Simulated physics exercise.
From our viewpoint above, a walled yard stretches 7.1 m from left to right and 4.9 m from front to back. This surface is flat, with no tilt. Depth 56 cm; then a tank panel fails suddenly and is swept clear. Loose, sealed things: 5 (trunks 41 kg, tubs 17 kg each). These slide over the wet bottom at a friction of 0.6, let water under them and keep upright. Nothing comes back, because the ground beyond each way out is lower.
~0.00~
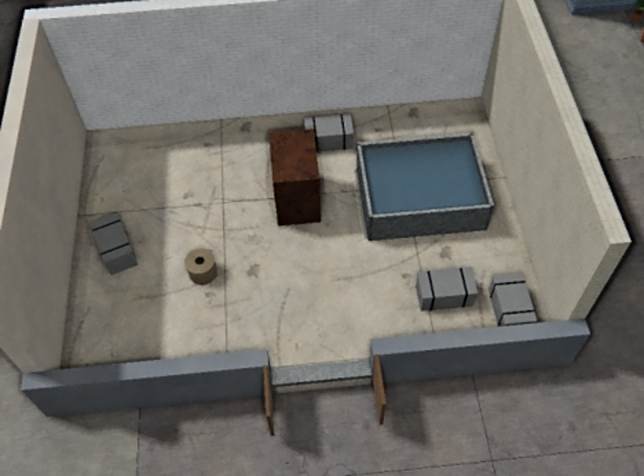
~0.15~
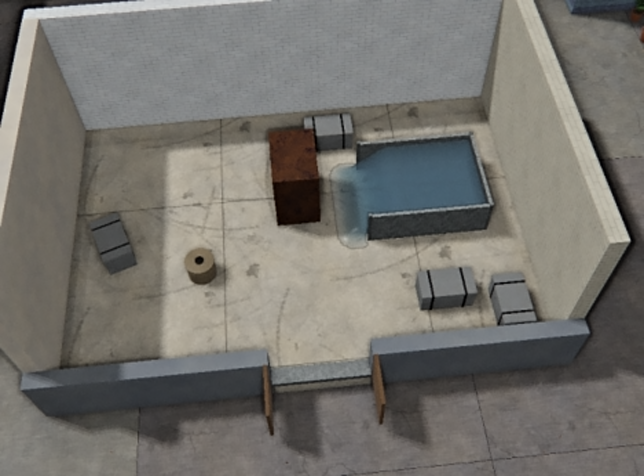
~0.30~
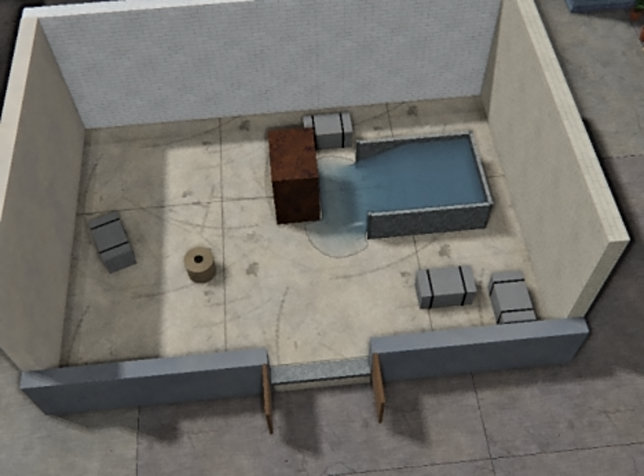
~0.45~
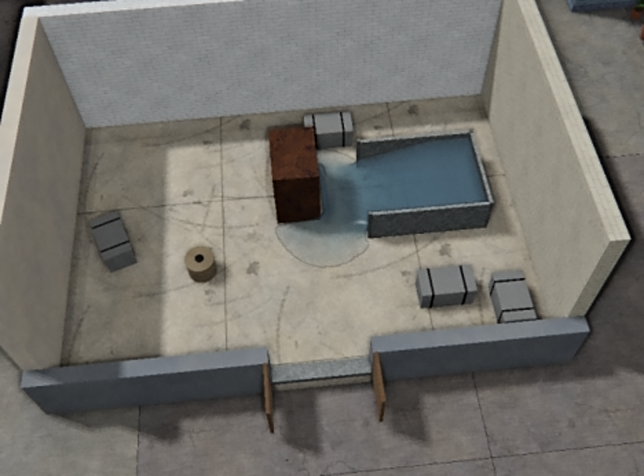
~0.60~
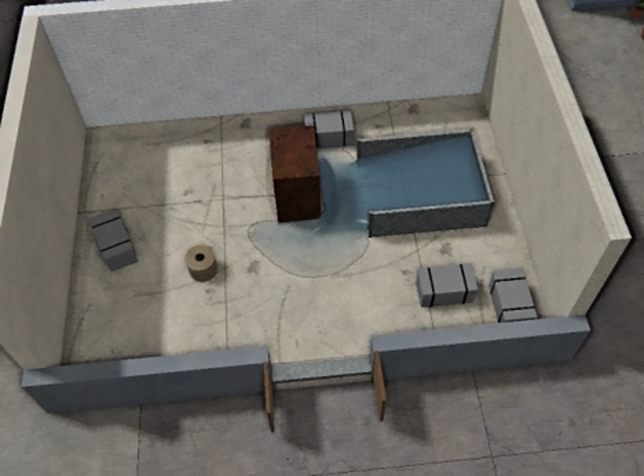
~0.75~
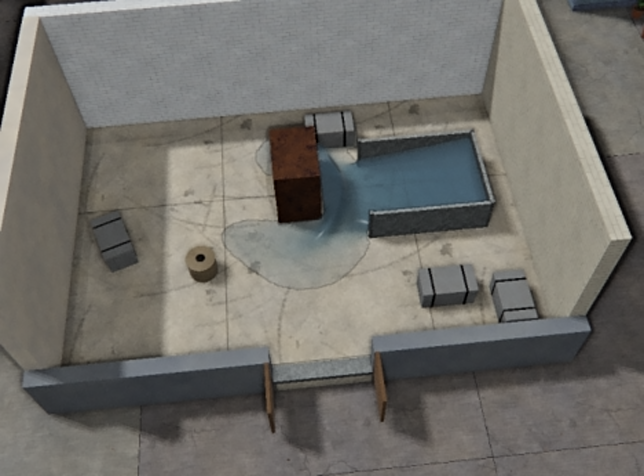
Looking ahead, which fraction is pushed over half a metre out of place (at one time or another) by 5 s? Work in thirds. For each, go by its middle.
I'd guess the moved share fails to make a third.
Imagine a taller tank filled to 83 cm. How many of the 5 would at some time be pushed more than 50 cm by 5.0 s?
It would come to 2 of them.
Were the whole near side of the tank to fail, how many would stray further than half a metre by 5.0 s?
The answer would then be 2.
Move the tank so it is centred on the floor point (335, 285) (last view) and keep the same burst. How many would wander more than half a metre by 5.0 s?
The answer would then be 2.
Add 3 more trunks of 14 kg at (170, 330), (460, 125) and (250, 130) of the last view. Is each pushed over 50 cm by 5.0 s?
Result, in sequence: Above the mark / below the mark / above the mark.
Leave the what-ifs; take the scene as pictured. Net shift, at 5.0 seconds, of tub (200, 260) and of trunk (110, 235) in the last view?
The first ends 0 centimetres from its start and the second 0 centimetres.
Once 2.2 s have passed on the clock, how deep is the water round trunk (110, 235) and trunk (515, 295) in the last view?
First about 2 cm, second about 0 cm.
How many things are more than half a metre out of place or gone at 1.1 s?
Result: 0.
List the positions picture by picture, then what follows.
In the first frame, a trunk at (329, 126) rests on the ground; a trunk at (111, 237), on the bottom; water covers 2.6 m2; 0 of 5 have shifted.
In the second frame, a trunk at (328, 125) rests on the ground; a trunk at (110, 237) rests on the ground; 3.3 m2 under water; 0 of 5 have shifted.
In the third frame, a trunk at (328, 124) rests on the ground; a trunk at (110, 236), on the bottom; water covers 4.1 m2; 0 of 5 have shifted.
In the fourth frame, a trunk at (328, 123) rests on the ground; a trunk at (110, 235), on the bottom; water covers 4.7 m2; 0 of 5 have shifted.
In the fifth frame, a trunk at (329, 122), on the bottom; a trunk at (111, 234) rests on the ground; 5.5 m2 under water; 0 of 5 have shifted.
In the sixth frame, a trunk at (329, 123) rests on the ground; a trunk at (111, 235) rests on the ground; water covers 6.4 m2; 0 of 5 have shifted.
After 1.1 s 0 of 5 are over 50 cm from their spots; 0 afloat.
After 2.2 s 1 of 5 are over 50 cm from their spots; 0 afloat.
After 3.5 s 1 of 5 are over 50 cm from their spots; 0 afloat.
After 5.0 s 1 of 5 are over 50 cm from their spots, and 1 have been at some point; 0 afloat.
